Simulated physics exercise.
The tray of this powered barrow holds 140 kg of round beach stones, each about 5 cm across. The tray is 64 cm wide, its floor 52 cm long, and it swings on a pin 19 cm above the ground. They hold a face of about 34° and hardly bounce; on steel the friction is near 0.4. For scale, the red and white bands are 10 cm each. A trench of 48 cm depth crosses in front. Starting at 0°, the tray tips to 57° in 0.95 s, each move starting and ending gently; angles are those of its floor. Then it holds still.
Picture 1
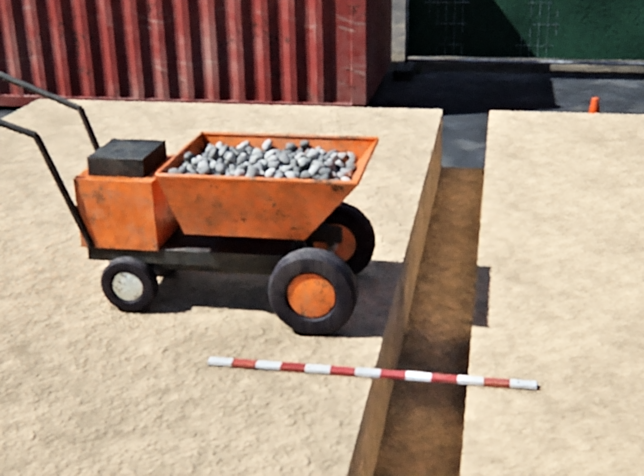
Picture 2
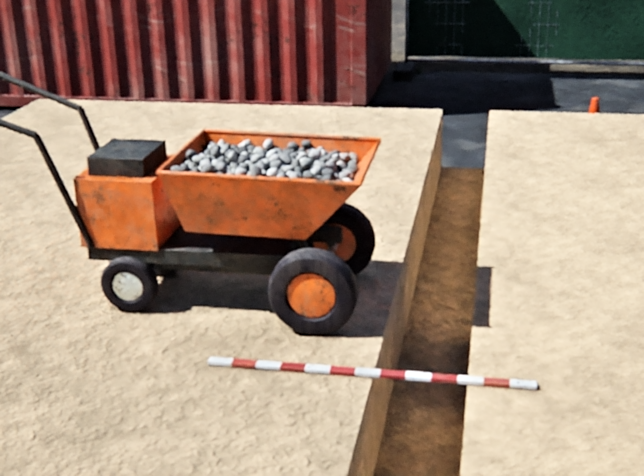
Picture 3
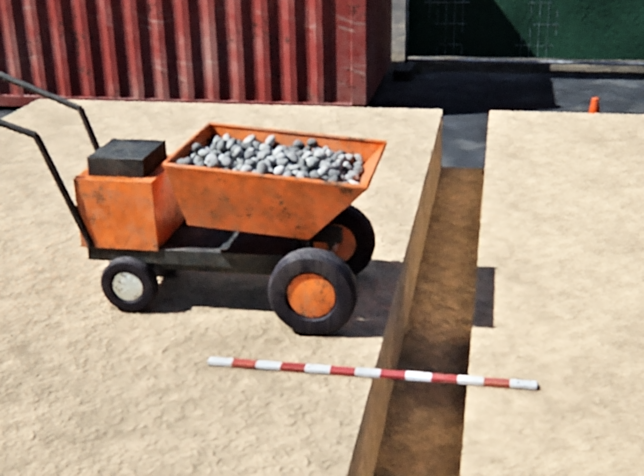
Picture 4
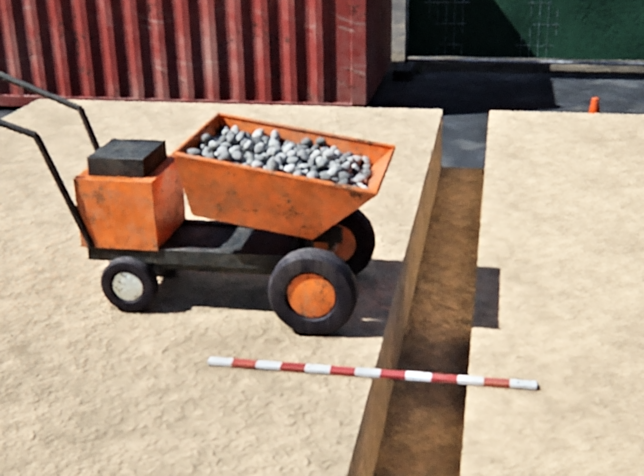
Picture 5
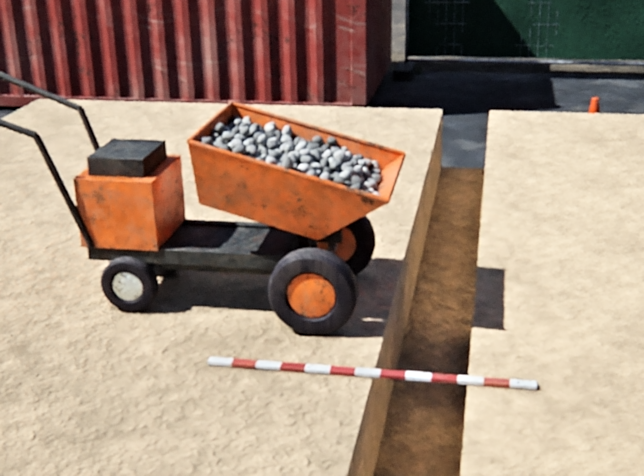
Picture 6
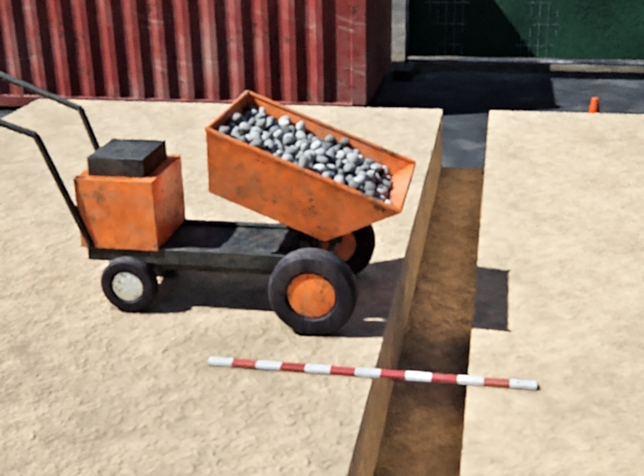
On sandy ground beside a narrow trench, in front of a red corrugated container, an orange powered barrow stands with its tray level and full of rounded grey stones. The tray starts tilting slowly to the right, then swings more steeply, its back end rising while the barrow stays put.
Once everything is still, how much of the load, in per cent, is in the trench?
About 39 per cent.
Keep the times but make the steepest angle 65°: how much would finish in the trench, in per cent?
It would be near 35 per cent.
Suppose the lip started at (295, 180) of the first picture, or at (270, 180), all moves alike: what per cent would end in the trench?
First some 85, then 85 per cent.
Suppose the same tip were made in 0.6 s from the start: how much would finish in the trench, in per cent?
Then about 35 per cent.
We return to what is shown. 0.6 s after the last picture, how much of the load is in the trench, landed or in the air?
Some 5 per cent.
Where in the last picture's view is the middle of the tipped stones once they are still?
Around (495, 310).
Then, 0.3 s after the last picture the floor is at 48°, 100 % in the tray; the foremost stones are at (428, 231).
Then, 0.6 s after the last picture the floor is at 57°, 80 % in the tray, 7 % in the trench, 13 % past the trench; the foremost stones are at (517, 307).
Then, 1.0 s after the last picture the floor is at 57°, 43 % in the tray, 8 % in the trench, 49 % past the trench; the foremost stones are at (642, 316).
Then, 2.9 s after the last picture the floor is at 57°, 10 % in the tray, 39 % in the trench, 51 % past the trench; the foremost stones are past the picture's edge.
